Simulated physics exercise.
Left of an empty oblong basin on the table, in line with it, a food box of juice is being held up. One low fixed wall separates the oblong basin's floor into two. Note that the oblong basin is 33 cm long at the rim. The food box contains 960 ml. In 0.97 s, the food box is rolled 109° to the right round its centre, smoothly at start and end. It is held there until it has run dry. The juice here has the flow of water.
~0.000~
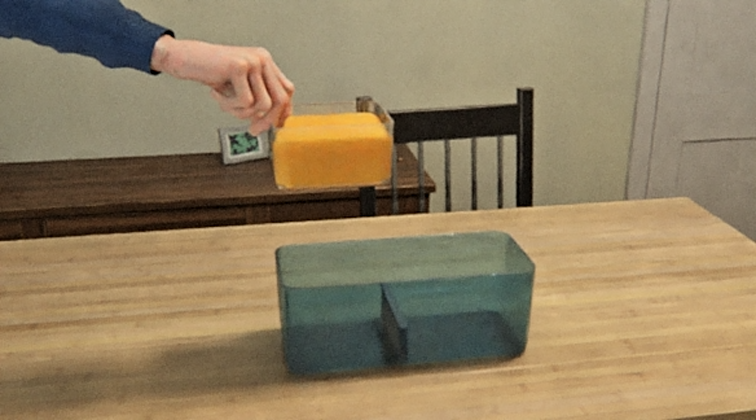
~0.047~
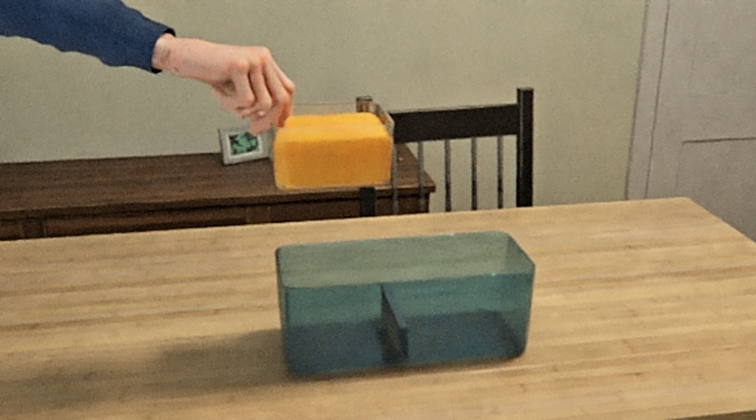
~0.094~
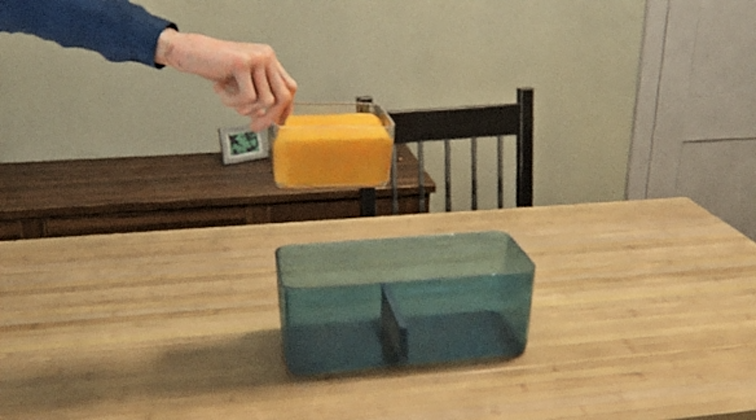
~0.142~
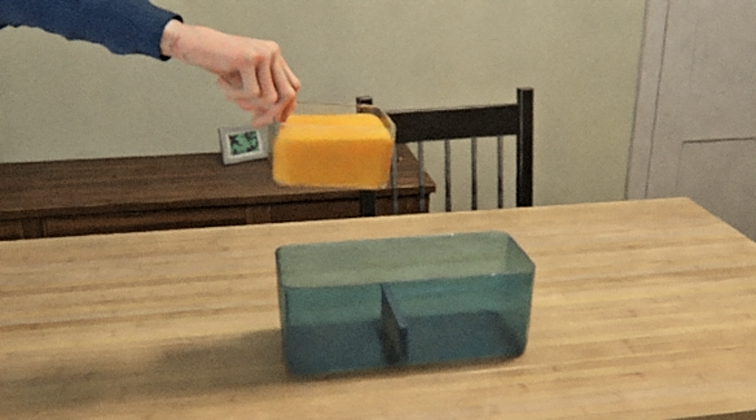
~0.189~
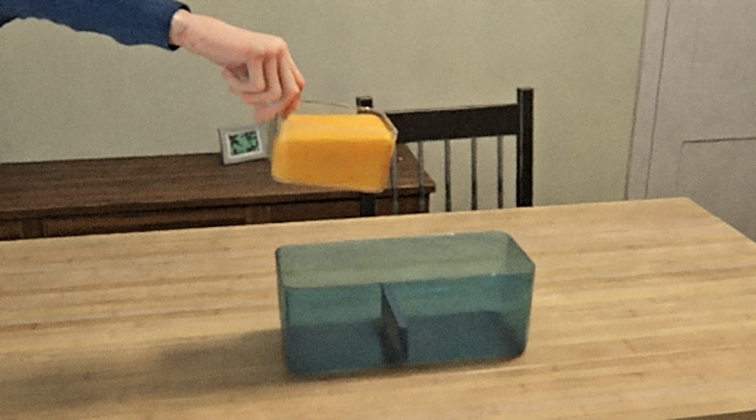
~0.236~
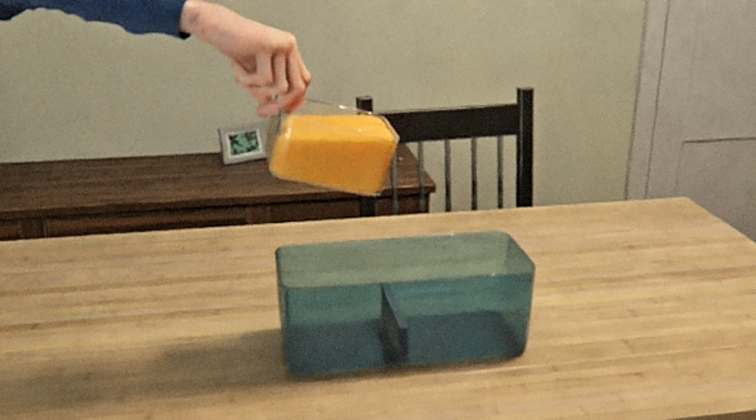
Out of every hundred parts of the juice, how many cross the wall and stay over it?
About 74 in every hundred.
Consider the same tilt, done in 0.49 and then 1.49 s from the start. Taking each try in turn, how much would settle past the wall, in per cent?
Result: 70 per cent, then 80 per cent.
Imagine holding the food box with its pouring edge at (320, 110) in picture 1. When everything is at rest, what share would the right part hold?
Result then: Approx. 40 %.
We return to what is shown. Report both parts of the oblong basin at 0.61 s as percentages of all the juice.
Roughly 0 sits left and 14 sits right.
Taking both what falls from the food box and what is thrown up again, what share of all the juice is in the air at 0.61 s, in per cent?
At that moment, about 44 percent.
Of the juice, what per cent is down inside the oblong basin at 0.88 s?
Near 76 in a hundred.
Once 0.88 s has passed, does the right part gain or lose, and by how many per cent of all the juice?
The share ends bigger than before, by about 3 %.
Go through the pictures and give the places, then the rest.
In the first picture, it leans 0°; its right rim is at (386, 114); the juice meets the walls at (272, 128) and (383, 122); the oblong basin's rim runs from (278, 268) to (522, 250); the wall's top is at (394, 305).
In the second picture, it leans 1°; its right rim is at (386, 114); the juice meets the walls at (272, 127) and (383, 123).
In the third picture, it leans 3°; its right rim is at (387, 116); the juice meets the walls at (272, 127) and (384, 123).
In the fourth picture, it leans 6°; its right rim is at (388, 119); the juice meets the walls at (273, 127) and (385, 124).
In the fifth picture, it leans 10°; its right rim is at (389, 124); the juice meets the walls at (274, 126) and (386, 124).
In the sixth picture, it leans 15°; its right rim is at (391, 129); the juice meets the walls at (275, 126) and (389, 126).
By 0.61 s the tilt is 75° and 43 per cent is still to pour, 0 is left of the wall and 14 right of it.
By 0.88 s the tilt is 107° and 7 per cent is still to pour, 5 is left of the wall and 71 right of it.
By 1.16 s the tilt is 109° and 0 per cent is still to pour, 16 is left of the wall and 74 right of it.
By 1.47 s the tilt is 109° and 0 per cent is still to pour, 17 is left of the wall and 74 right of it.
At rest 17 per cent lies left of the wall, 74 right of it and 9 outside.
